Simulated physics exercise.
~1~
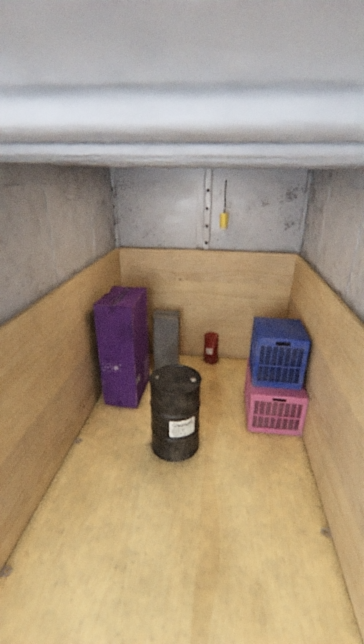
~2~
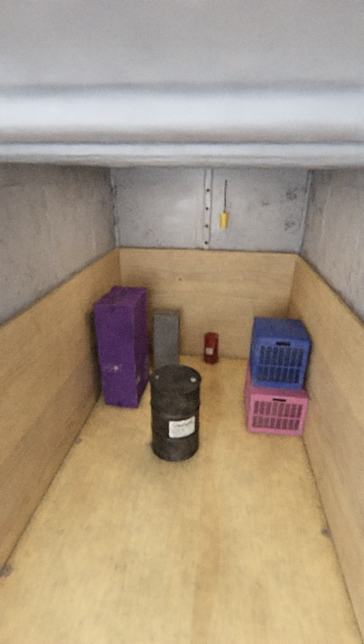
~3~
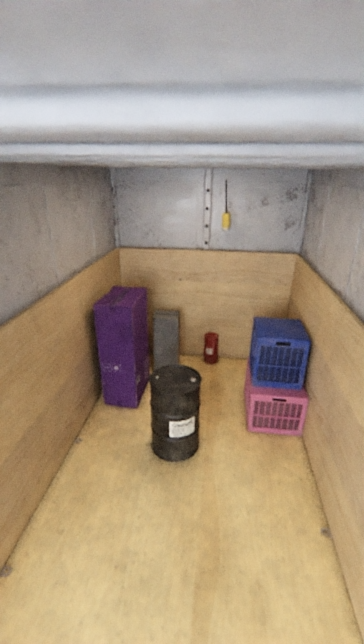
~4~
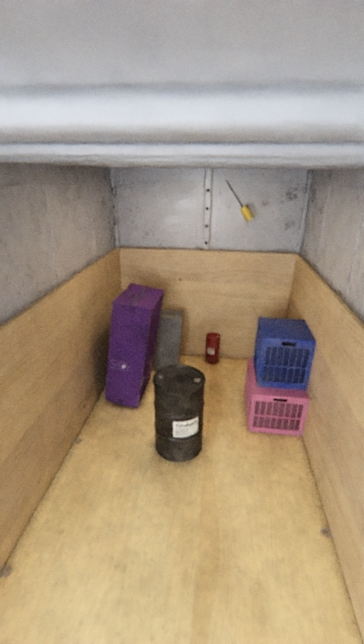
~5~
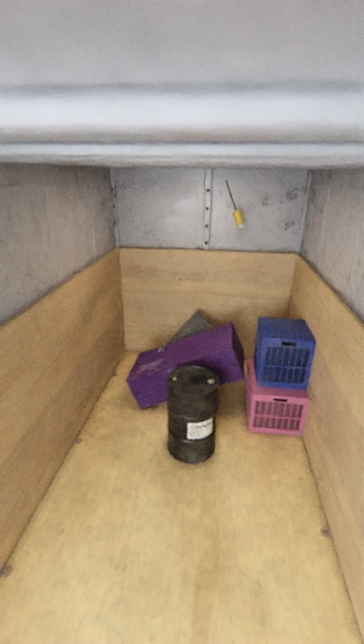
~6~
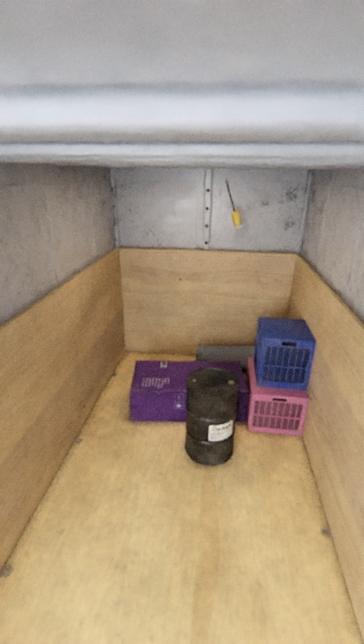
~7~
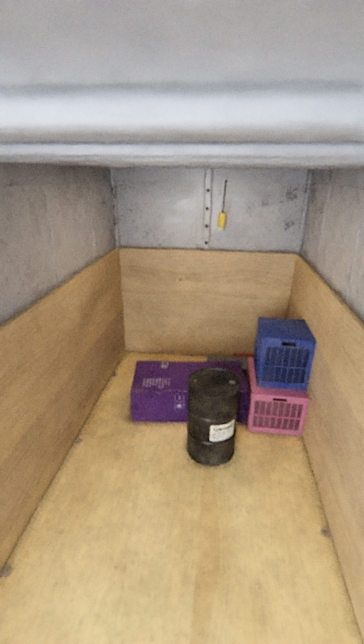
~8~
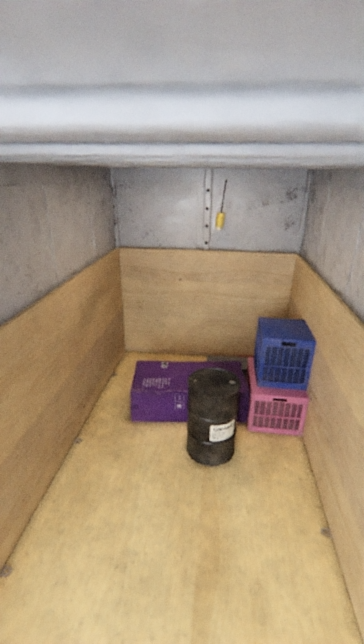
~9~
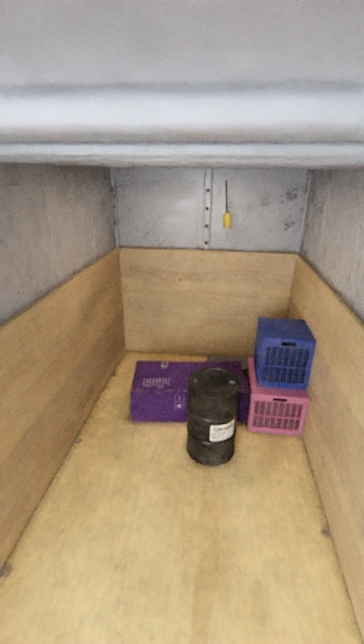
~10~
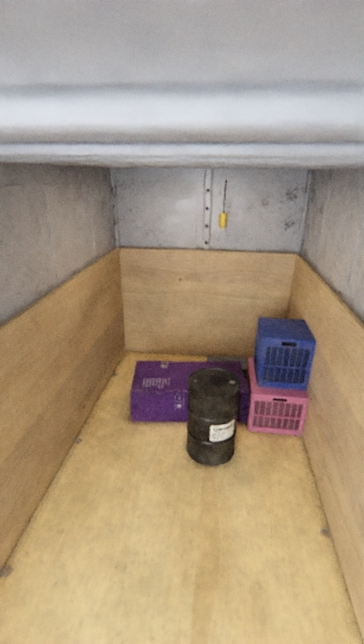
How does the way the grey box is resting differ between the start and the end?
At the start the grey box stands upright behind the purple box and the drum. By the end it has toppled and lies on its side, low down behind the drum.
